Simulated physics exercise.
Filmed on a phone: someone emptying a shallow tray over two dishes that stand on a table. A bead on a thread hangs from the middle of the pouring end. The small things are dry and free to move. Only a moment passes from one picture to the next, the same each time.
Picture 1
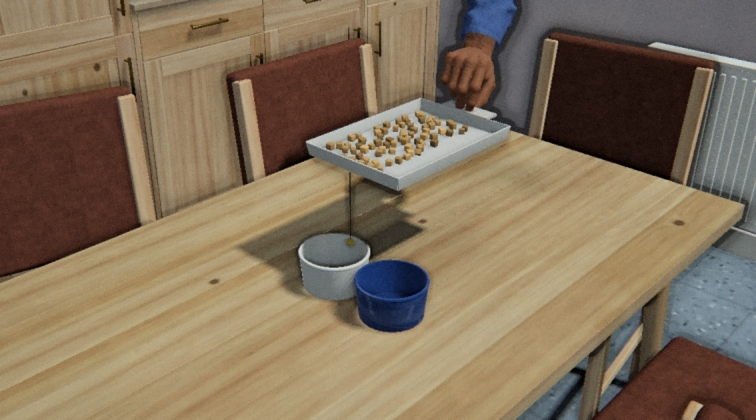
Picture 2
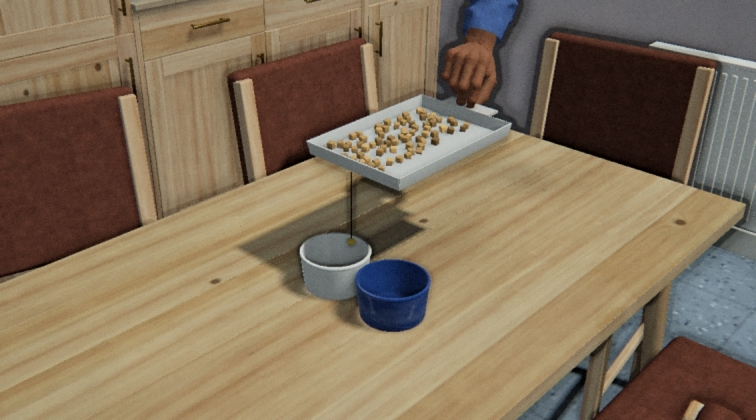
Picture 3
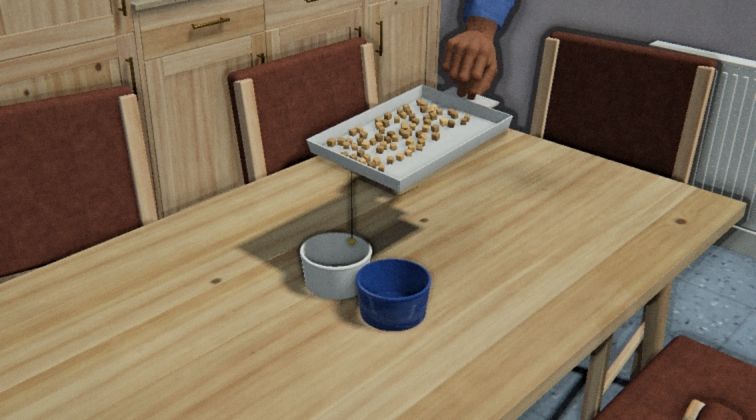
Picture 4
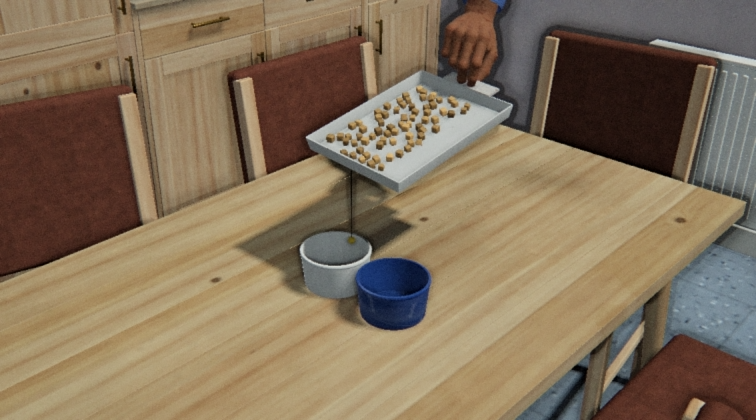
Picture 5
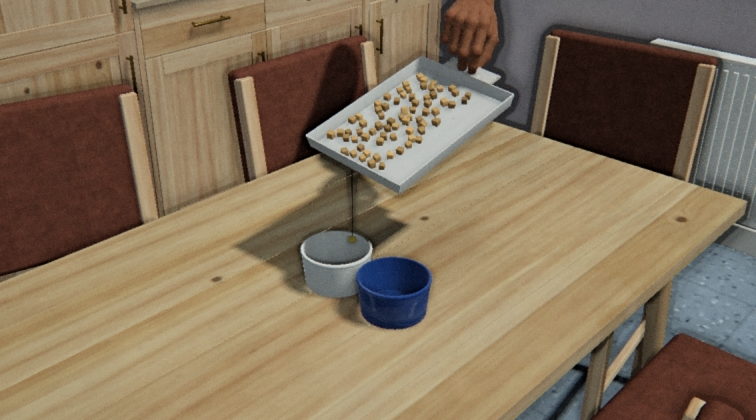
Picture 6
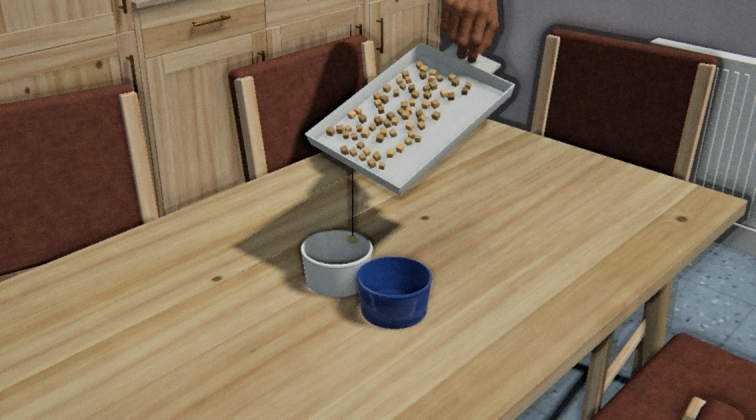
A pale tray scattered with small tan cubes starts nearly level, held by a hand at its far end above a white dish and a blue dish on a wooden table. The hand gradually tilts it, dipping the near right corner lowest, and the cubes shift only slightly by the end.
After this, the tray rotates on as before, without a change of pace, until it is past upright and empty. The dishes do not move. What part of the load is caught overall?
In the dishes lies over half of it.
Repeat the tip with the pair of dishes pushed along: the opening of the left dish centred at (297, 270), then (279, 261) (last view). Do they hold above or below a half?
One: Under half. Two: Not half.
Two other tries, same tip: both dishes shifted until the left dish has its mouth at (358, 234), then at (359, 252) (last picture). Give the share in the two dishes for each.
In turn 30 and 50 in a hundred.
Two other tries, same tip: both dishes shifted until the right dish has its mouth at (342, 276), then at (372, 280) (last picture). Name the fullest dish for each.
At the first place right, at the second the right dish.
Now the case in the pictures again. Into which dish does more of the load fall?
That is the right dish.
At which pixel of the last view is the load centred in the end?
Near (383, 308).
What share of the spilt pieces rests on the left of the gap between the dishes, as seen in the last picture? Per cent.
Near 90 %.
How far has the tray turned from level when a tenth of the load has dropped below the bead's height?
At some 75 degrees.
Shortly afterwards, tray tipped steeply; all but a few on the tray; a little in the air.
Next, tray tipped past a quarter turn; near a third on the tray; near a third in the right dish; a little outside both; a little in the air.
Some moments later, tray tipped past a quarter turn; near two thirds in the right dish; only a few in the left dish; near a third outside both.
In the end, tray tipped past a quarter turn; near two thirds in the right dish; only a few in the left dish; near a third outside both.
